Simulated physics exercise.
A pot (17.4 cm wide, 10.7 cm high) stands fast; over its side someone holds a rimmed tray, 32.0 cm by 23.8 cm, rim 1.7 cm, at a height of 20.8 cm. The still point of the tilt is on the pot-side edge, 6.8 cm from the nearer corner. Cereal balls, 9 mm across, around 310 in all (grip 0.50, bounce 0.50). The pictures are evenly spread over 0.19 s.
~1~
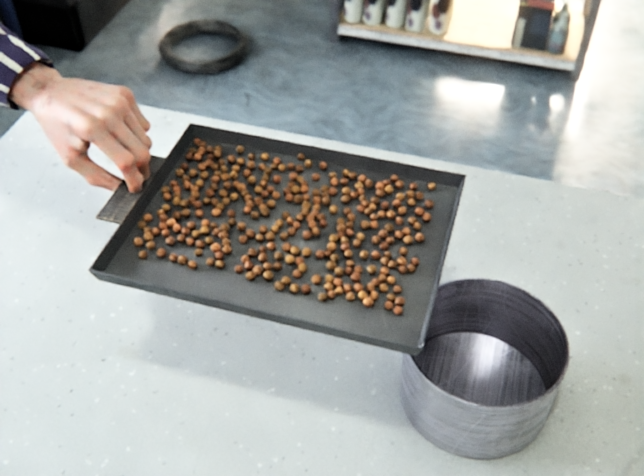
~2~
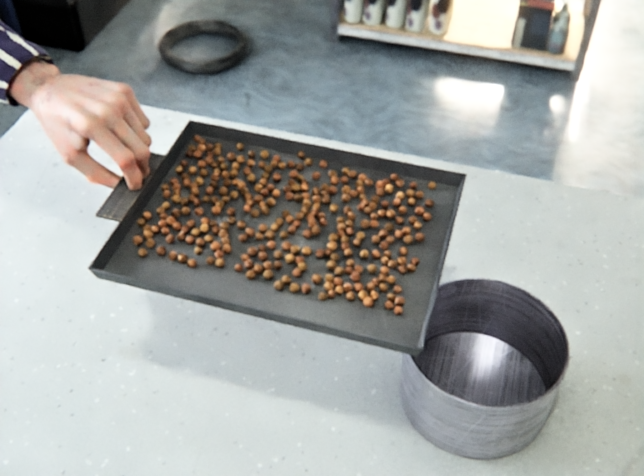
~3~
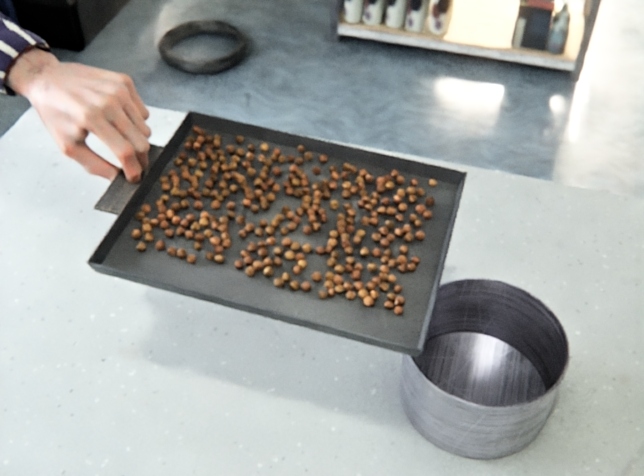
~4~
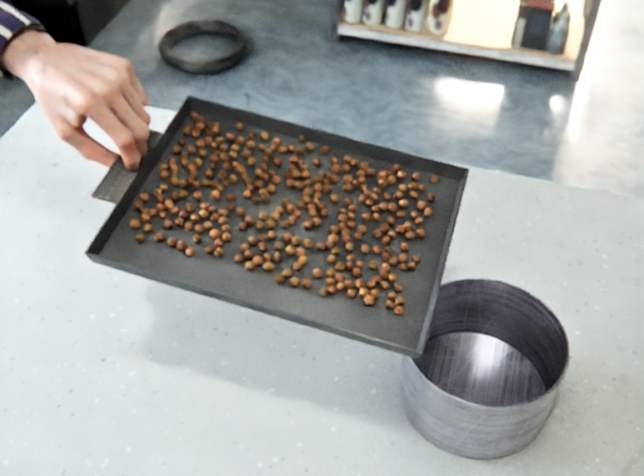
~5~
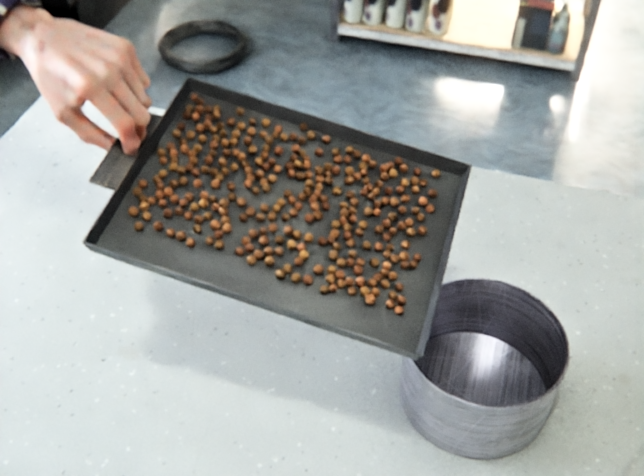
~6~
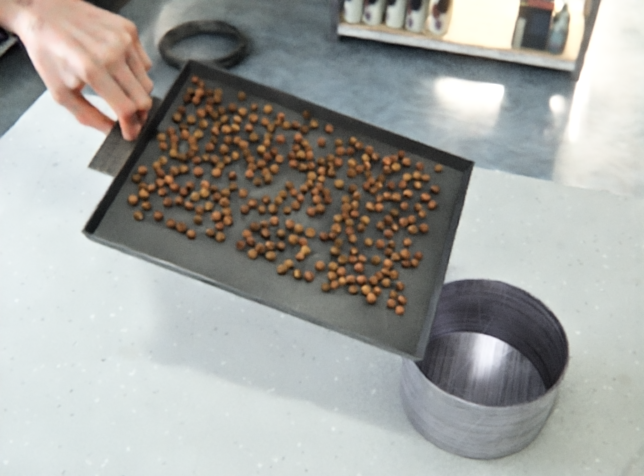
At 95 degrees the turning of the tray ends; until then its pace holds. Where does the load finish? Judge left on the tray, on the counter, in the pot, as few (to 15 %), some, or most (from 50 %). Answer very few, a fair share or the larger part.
Tray: Very few, counter: The larger part, pot: Very few.
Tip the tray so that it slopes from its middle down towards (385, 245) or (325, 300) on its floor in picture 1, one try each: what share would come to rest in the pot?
About 70 and 0 per cent.
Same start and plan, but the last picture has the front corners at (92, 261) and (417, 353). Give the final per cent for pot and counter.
Pot 0, counter 100.
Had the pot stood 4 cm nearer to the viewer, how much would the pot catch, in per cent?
In that case some 30 per cent.
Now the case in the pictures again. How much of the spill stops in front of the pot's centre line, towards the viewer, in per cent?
About 100 per cent.
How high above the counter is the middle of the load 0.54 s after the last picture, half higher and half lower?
Roughly 20 cm.
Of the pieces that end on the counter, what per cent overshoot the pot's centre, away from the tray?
Roughly 50 per cent.
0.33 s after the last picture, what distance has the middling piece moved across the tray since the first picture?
About 8 cm.
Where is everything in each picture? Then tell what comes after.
In the first picture, tray tilt 0 degrees, front corners at (95, 268) and (418, 343); middle of the pieces at (286, 216); pot at (487, 338).
In the second picture, tray tilt 1 degrees, front corners at (95, 266) and (418, 344); middle of the pieces at (286, 214).
In the third picture, tray tilt 3 degrees, front corners at (93, 260) and (418, 345); middle of the pieces at (286, 210).
In the fourth picture, tray tilt 6 degrees, front corners at (91, 251) and (419, 348), lowest corner right front; middle of the pieces at (286, 202).
In the fifth picture, tray tilt 11 degrees, front corners at (89, 240) and (419, 350), lowest corner right front; middle of the pieces at (288, 194).
In the sixth picture, tray tilt 16 degrees, front corners at (88, 230) and (419, 353), lowest corner right front; middle of the pieces at (289, 185); pot at (487, 338).
Then, 0.33 s after the last picture, tilt 55 degrees; the tray holds 100 %, the pot 0 %.
Then, 0.54 s after the last picture, tilt 80 degrees; the tray holds 60 %, the pot 0 %.
Then, 0.87 s after the last picture, tilt 95 degrees; the tray holds 5 %, the pot 5 %.
In the end, tray 0 %, counter 95 %, pot 5 %.
